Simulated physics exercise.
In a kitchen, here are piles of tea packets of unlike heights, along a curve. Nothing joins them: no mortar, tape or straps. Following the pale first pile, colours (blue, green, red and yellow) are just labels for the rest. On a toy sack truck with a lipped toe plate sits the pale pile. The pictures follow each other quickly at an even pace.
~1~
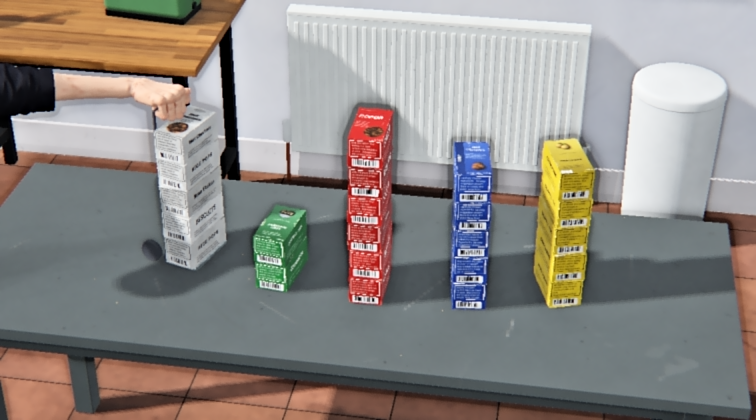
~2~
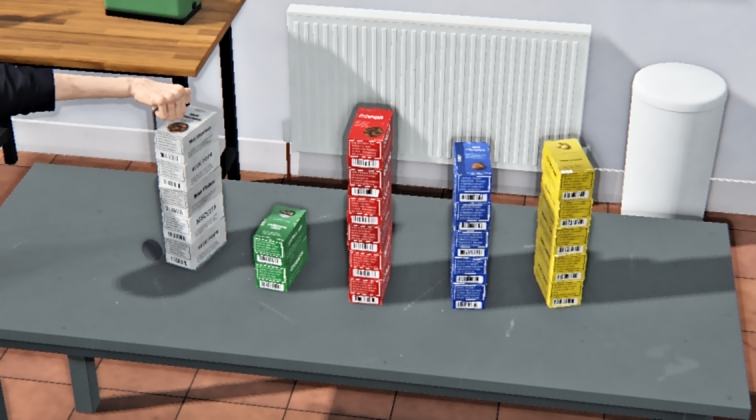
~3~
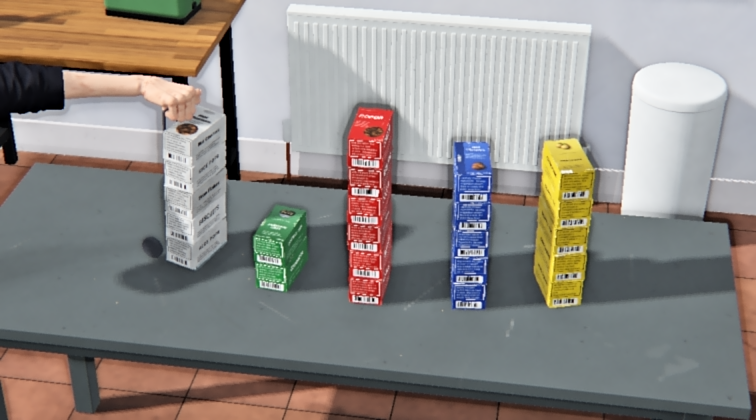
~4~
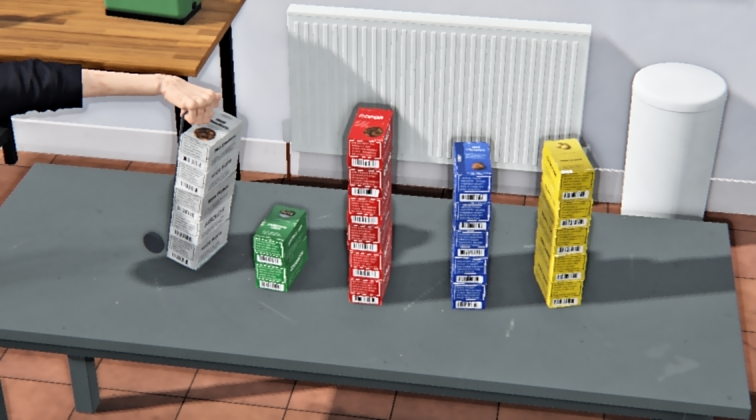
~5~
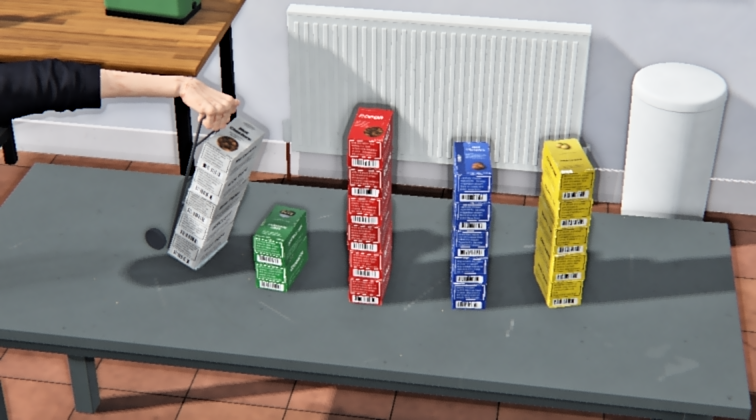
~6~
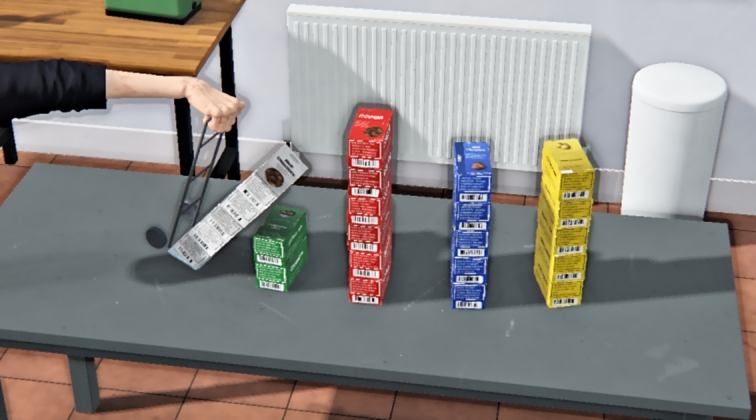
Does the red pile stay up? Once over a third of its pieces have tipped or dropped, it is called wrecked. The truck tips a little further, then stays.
Yes, it stays up.
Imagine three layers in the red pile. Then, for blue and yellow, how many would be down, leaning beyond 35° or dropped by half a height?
Blue: 0; yellow: 0.
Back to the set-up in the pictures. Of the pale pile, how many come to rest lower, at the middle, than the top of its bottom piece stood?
3.
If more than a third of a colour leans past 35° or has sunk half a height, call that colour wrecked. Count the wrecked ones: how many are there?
Tallying it up by colour gives 1.
Soon, 5 of the pale pile down; none of the 6 red packets down (0 of 18 in all colours); top red packet unmoved.
A while on, 5 of the pale pile down; none of the 6 red packets down (0 of 18 in all colours); top red packet unmoved; top green packet displaced a little.
Towards the end, 5 of the pale pile down; none of the 6 red packets down (0 of 18 in all colours); top red packet unmoved; top green packet tipped a little.
Then, 5 of the pale pile down; none of the 6 red packets down (1 of 18 in all colours); top red packet unmoved; top green packet tipped well over.
Finally, 5 of the pale pile down; none of the 6 red packets down (1 of 18 in all colours); top red packet unmoved; top green packet tipped well over. Seen by the last camera, middles, top red packet near (373, 138), top green packet near (306, 245).
